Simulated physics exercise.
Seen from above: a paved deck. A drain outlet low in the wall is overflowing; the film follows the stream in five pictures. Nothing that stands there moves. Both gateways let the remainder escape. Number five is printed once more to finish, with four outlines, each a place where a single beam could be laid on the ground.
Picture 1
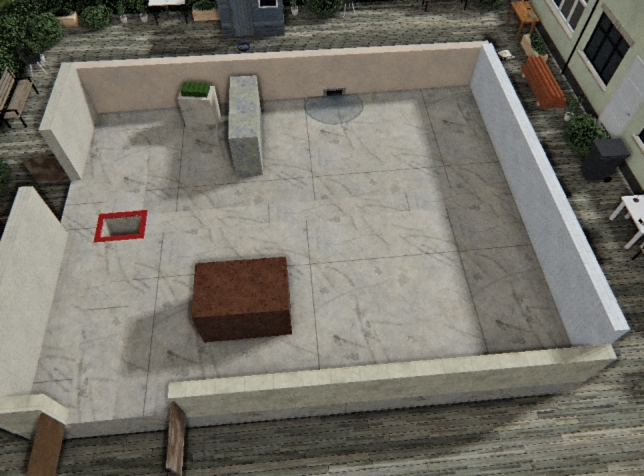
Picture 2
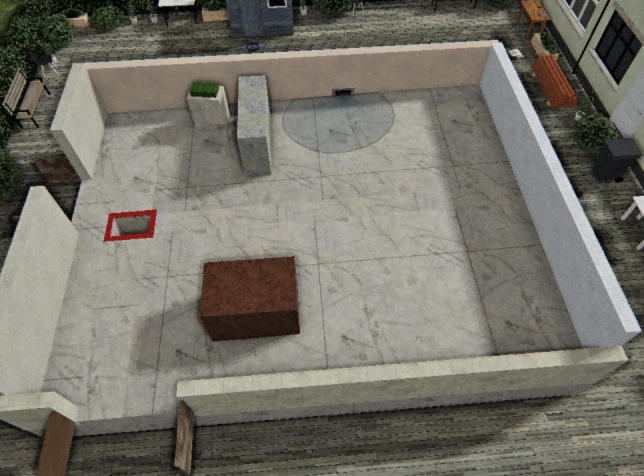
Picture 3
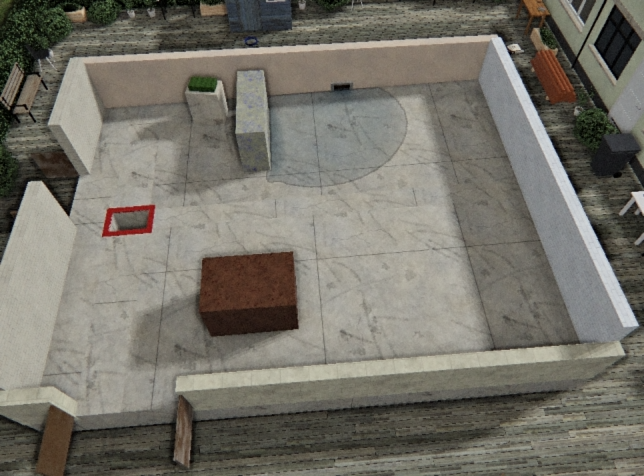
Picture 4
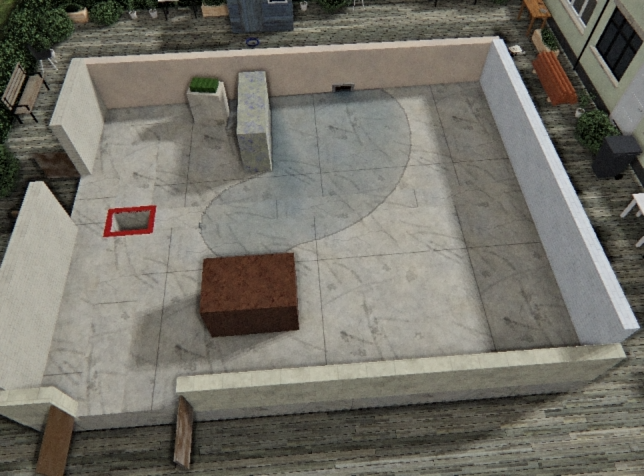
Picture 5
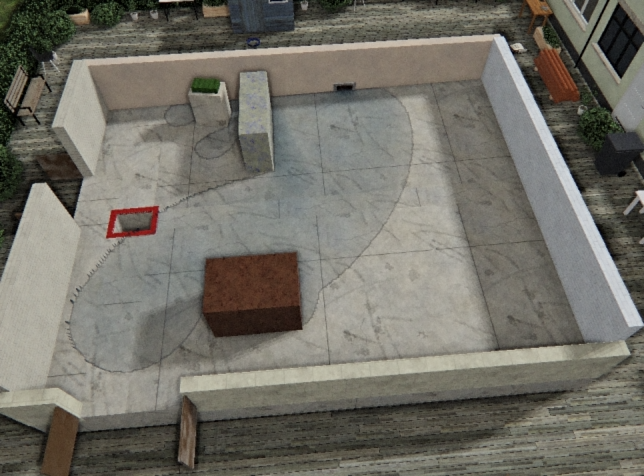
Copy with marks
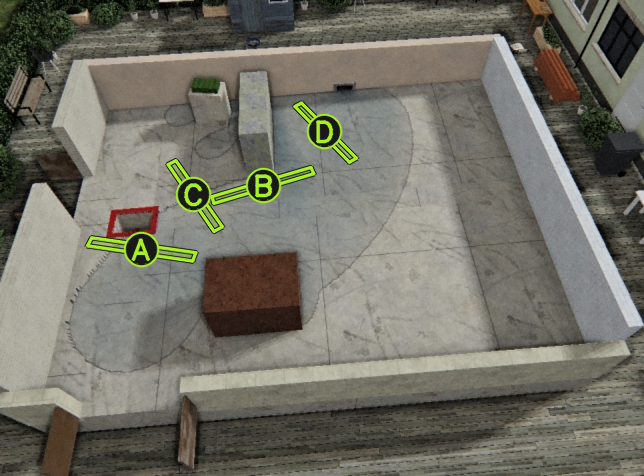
At first, a small dark wet patch sits beneath an opening in the far wall of a walled, paved deck seen from above. It widens around the tall grey block, then stretches down and left past the brown block, spreading across the lower left paving while the red-framed gully stays dry.
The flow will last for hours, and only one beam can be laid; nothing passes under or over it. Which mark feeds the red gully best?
Go for A.
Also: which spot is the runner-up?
It is B.
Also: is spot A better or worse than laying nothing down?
It is better.
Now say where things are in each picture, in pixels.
The first picture shows outfall at (334, 92); red gully at (121, 226); open gate at (126, 404); open gate at (75, 206); front seen at (322, 119), 2 % of the ground wet; red gully still dry.
The second picture shows front seen at (298, 141), 7 % of the ground wet; red gully still dry.
The third picture shows front seen at (270, 173), 13 % of the ground wet; red gully still dry.
The fourth picture shows front seen at (208, 239), 23 % of the ground wet; red gully still dry.
The fifth picture shows front seen at (104, 363), 37 % of the ground wet; red gully still dry.
On the marked copy, A from (89, 241) to (194, 256); B from (212, 199) to (312, 170); C from (171, 162) to (218, 229); D from (298, 104) to (352, 160).
With A, about 23 % of the stream goes into the red gully, about 76 % out by the gates.
With B, about 14 % of the stream goes into the red gully, about 86 % out by the gates.
With C, about 3 % of the stream goes into the red gully, about 96 % out by the gates.
With D, about 4 % of the stream goes into the red gully, about 95 % out by the gates.
